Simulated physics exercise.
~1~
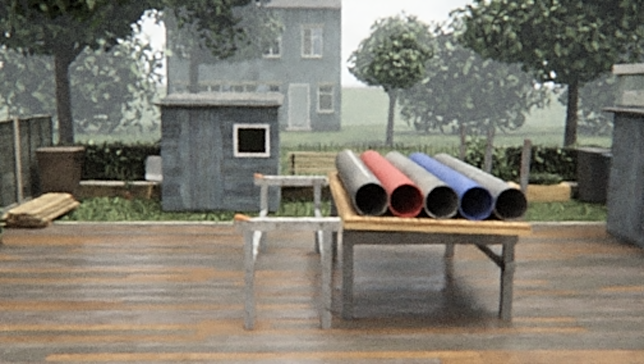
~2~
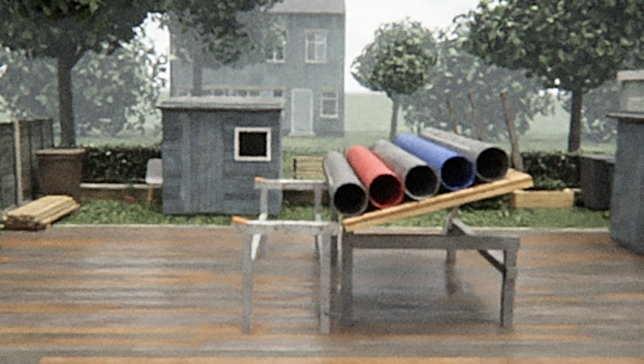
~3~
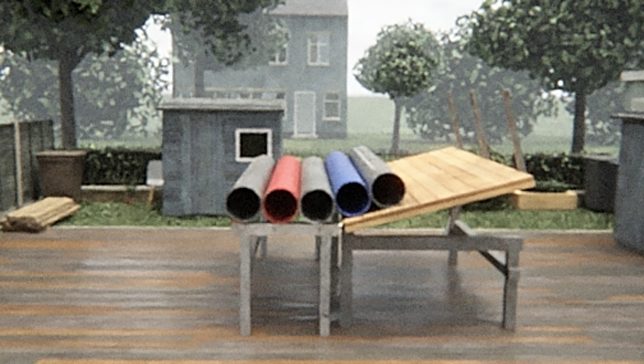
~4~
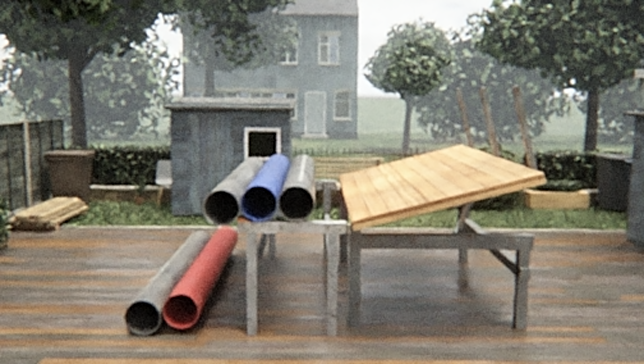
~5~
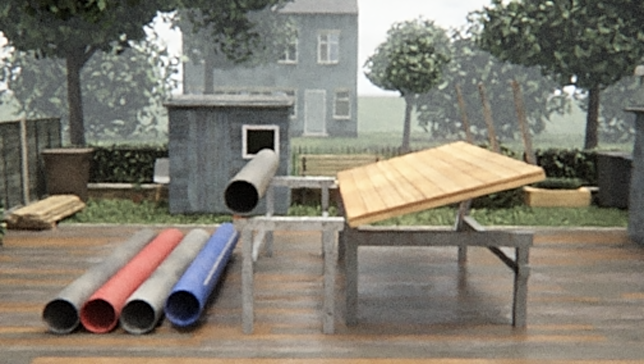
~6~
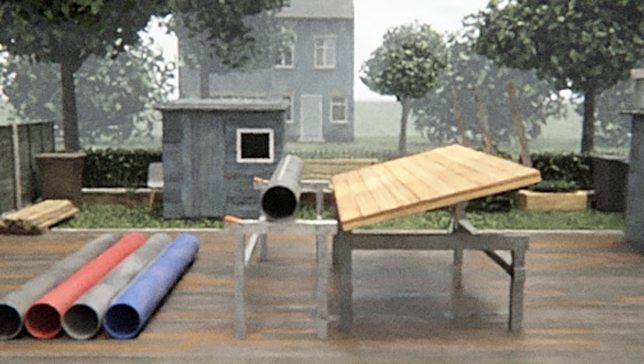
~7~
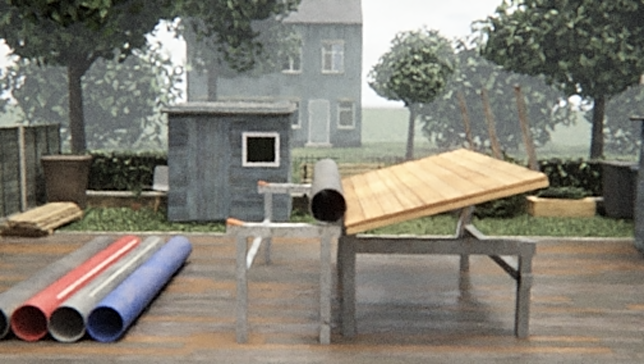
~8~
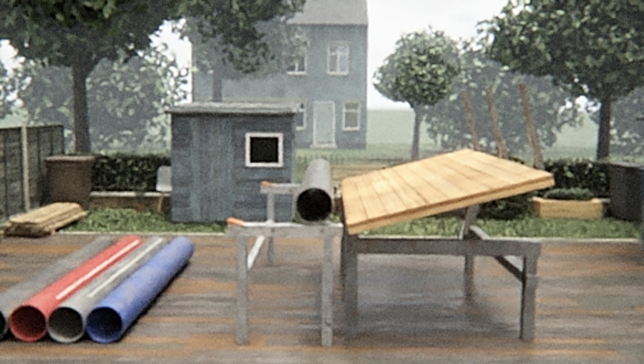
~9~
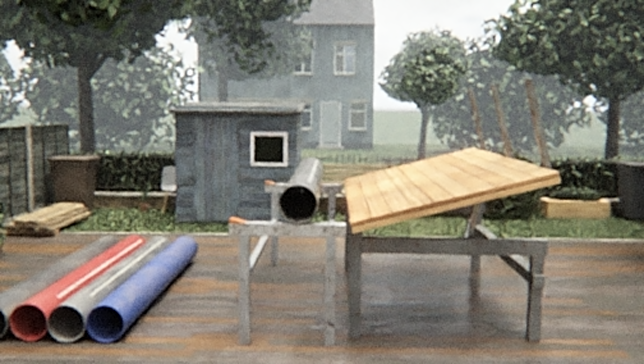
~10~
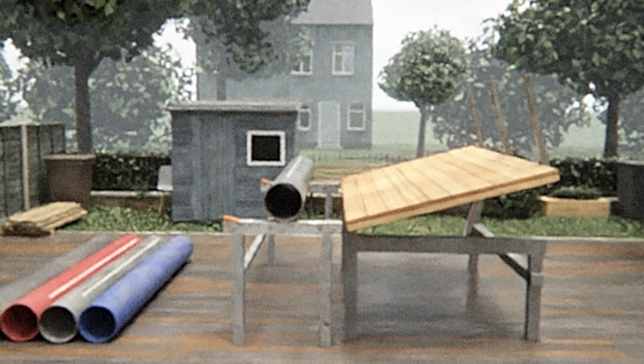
To begin with, five plastic pipes, three grey, one red and one blue, lie side by side on a wooden deck beside a level rack in a misty garden. The deck tips down to the left, and the pipes roll together onto the rack. A grey pipe and the red one drop off its far end, followed by another grey and the blue. These four roll left across the wet boards and settle in a row. The last grey pipe turns back at the rack's end, rolls right to the deck's edge, then creeps left again, still on the rack.
